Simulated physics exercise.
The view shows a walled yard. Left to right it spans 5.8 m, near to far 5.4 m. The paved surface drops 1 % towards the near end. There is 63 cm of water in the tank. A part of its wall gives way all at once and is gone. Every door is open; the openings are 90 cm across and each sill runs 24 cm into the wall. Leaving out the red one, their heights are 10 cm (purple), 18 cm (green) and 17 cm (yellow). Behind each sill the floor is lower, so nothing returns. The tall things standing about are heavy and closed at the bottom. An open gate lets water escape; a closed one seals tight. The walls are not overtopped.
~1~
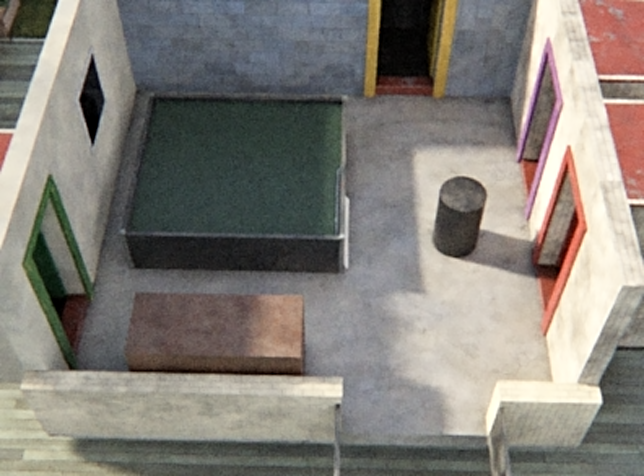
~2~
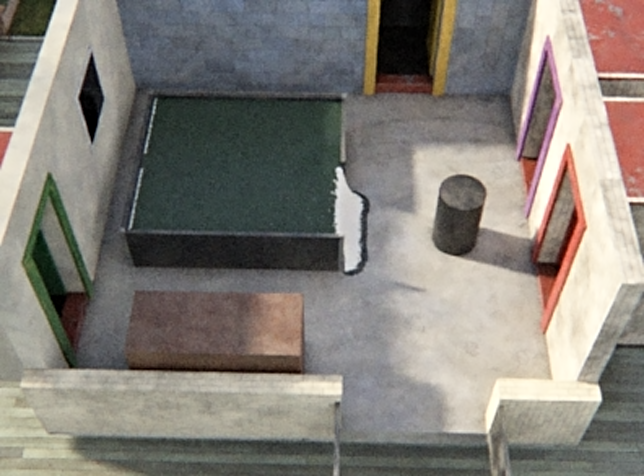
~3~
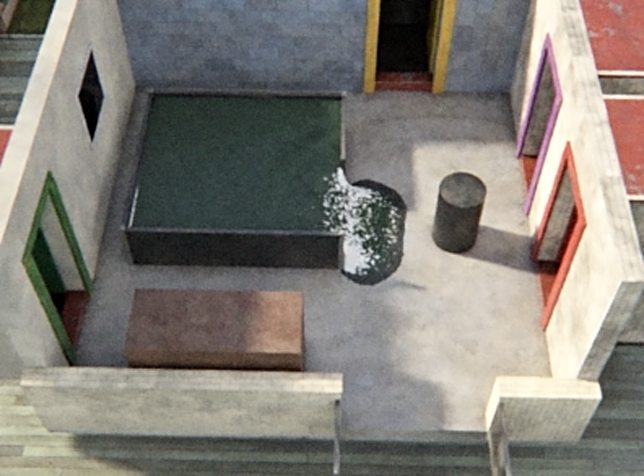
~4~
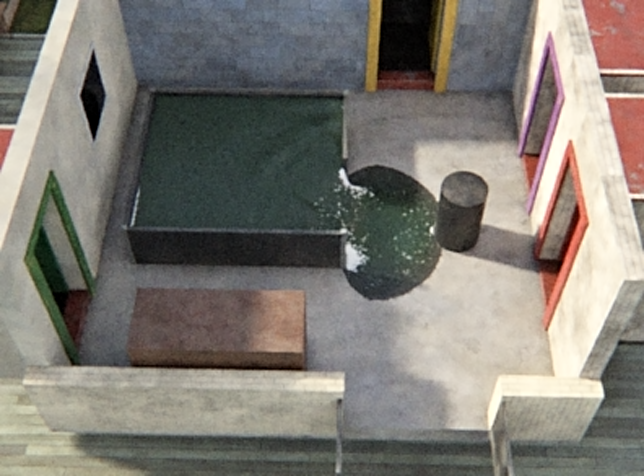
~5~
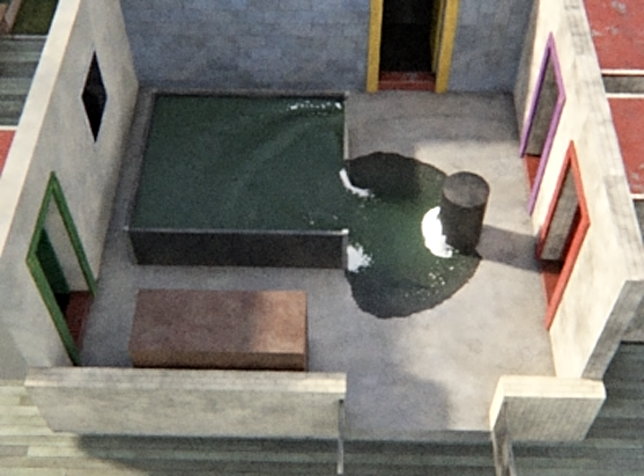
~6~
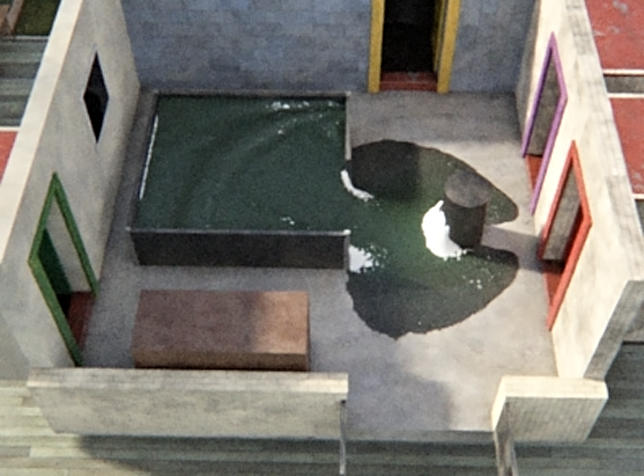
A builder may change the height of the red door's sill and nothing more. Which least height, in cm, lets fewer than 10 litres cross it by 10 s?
It would have to be roughly 22 cm high.
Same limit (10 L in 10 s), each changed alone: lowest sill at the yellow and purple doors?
About 8.5 cm at yellow and 21 cm at purple.
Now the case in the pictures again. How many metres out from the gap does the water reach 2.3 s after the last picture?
About 3.8 m.
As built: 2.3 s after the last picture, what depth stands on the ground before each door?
In cm: Purple 21, green 0, yellow 10, red 18.
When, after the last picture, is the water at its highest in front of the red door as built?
At about 2.8 s.
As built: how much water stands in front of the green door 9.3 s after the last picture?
About 4.0 cm.
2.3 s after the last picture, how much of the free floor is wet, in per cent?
Some 50 per cent of it.
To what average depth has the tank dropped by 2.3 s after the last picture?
About 36 cm.
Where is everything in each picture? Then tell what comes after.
The first frame shows still water, 63 cm deep, in the tank at (241, 166); the red door at (557, 248) is dry.
In the second frame, the front is at (361, 258), 0.3 m from the gap at (340, 219); 0.3 m2 of floor is wet, 63 cm left at the back.
In the third frame, water pours out at (340, 219) and has run 0.8 m, to (401, 218); about 10 cm deep outside, 63 cm at the back.
In the fourth frame, water pours out at (342, 219) and has run 1.3 m, to a hidden place; about 8 cm deep outside, 63 cm at the back.
In the fifth frame, the gap is at (343, 220), the front 1.8 m out at a hidden place; the back of the tank holds 63 cm.
In the sixth frame, the front is at (510, 212), 2.3 m from the gap at (345, 220); 4.4 m2 of floor is wet, 64 cm left at the back; 0.5 m in a straight line remain to the red door at (562, 243).
Then, 0.7 s after the last picture water covers 35 % of the floor, deepest (46 cm) near (429, 239); 10 cm at the red door, 16 litres in over its 6 cm sill.
Then, 2.3 s after the last picture water covers 50 % of the floor, deepest (35 cm) near (429, 239); 18 cm at the red door, 145 litres in over its 6 cm sill.
Then, 9.3 s after the last picture water covers 90 % of the floor, deepest (18 cm) near (532, 412); 9 cm at the red door, 387 litres in over its 6 cm sill.
At the red door as built, the water peaked near 20 cm, 2.7 s after the last picture.
With a sill of 19 cm, 34 litres would have come in within the 10 s; with 26 cm, 1 litre. So under 10 litres takes about 22 cm.
